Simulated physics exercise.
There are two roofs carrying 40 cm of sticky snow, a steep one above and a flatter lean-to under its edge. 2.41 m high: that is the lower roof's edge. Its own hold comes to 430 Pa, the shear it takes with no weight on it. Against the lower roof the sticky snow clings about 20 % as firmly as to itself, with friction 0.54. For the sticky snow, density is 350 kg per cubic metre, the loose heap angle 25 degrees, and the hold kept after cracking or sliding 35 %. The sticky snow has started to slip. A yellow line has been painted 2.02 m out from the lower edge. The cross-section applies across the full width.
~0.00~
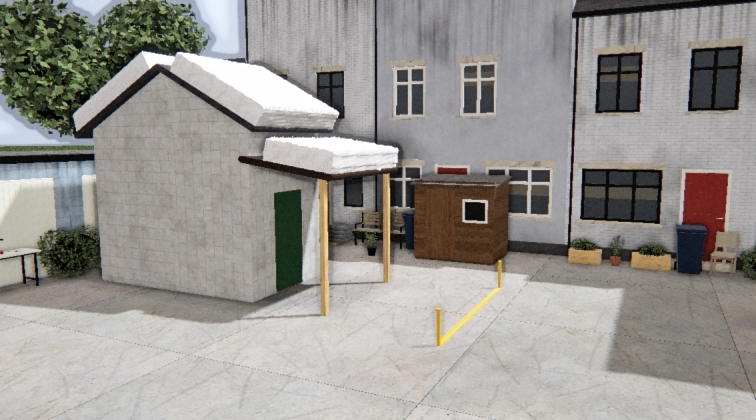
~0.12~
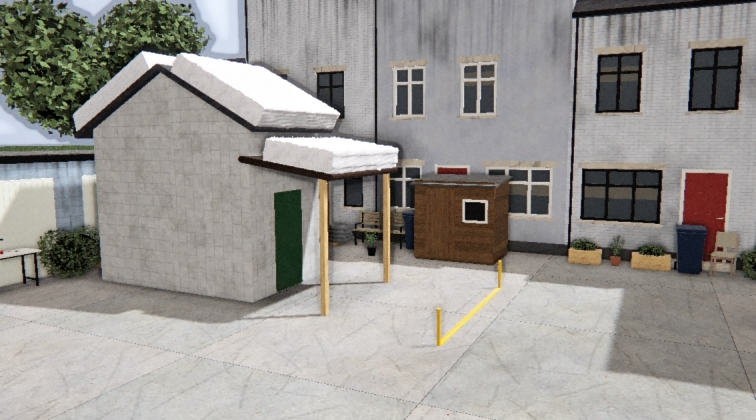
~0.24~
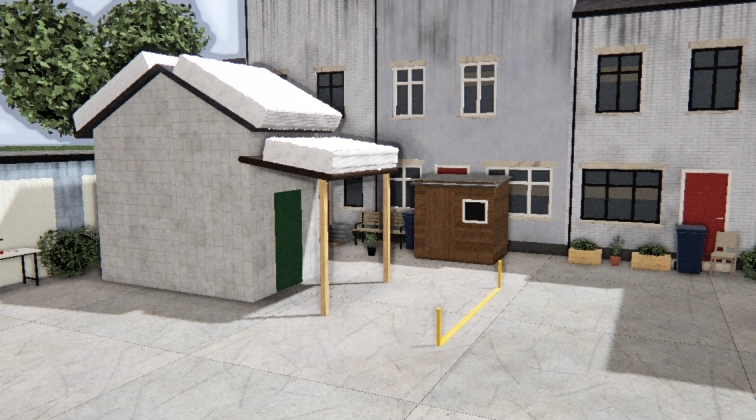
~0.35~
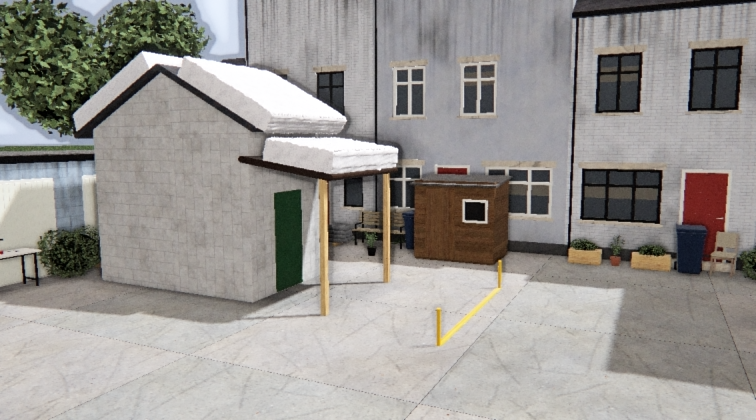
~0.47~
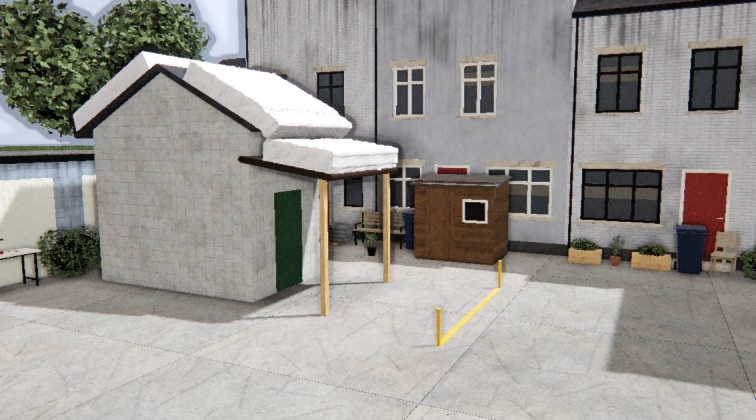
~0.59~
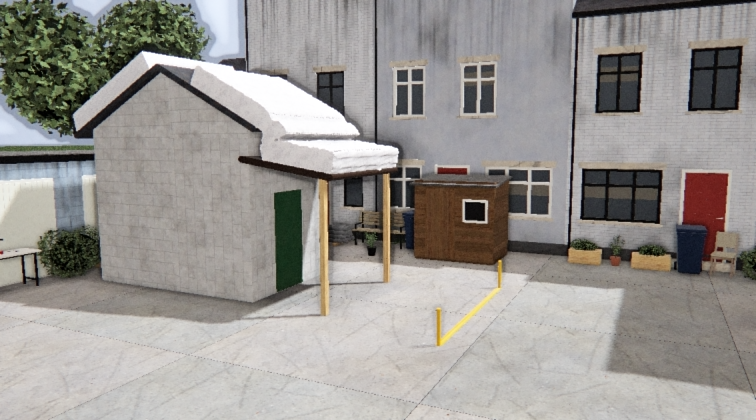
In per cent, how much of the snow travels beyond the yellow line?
Something like 4 %.
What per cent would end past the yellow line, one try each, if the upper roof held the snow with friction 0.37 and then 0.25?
Roughly 0 per cent first, roughly 0 per cent second.
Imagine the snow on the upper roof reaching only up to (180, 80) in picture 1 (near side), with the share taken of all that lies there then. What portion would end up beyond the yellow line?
Result: Approx. 1 % past the line.
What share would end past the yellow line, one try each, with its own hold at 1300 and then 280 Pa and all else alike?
It'd be some 0 percent the first time and some 12 percent the second.
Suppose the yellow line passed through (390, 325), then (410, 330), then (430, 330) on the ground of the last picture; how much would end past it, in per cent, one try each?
20 %, 14 %, 8 %.
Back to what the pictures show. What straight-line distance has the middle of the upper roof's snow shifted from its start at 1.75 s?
2.4 m.
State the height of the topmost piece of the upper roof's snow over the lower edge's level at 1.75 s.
Height above lower edge: Approx. 0.9 m.
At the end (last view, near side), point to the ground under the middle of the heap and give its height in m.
(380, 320), 0.4 m.
After 1.12 s, none is below the lower edge and 0 % is past the line.
After 1.75 s, 18 % is below the lower edge and 0 % is past the line.
After 2.37 s, 38 % is below the lower edge and 3 % is past the line.
After 3.00 s, 46 % is below the lower edge and 4 % is past the line.
After 6.00 s, at the end, 47 % is below the lower edge and 4 % is past the line.
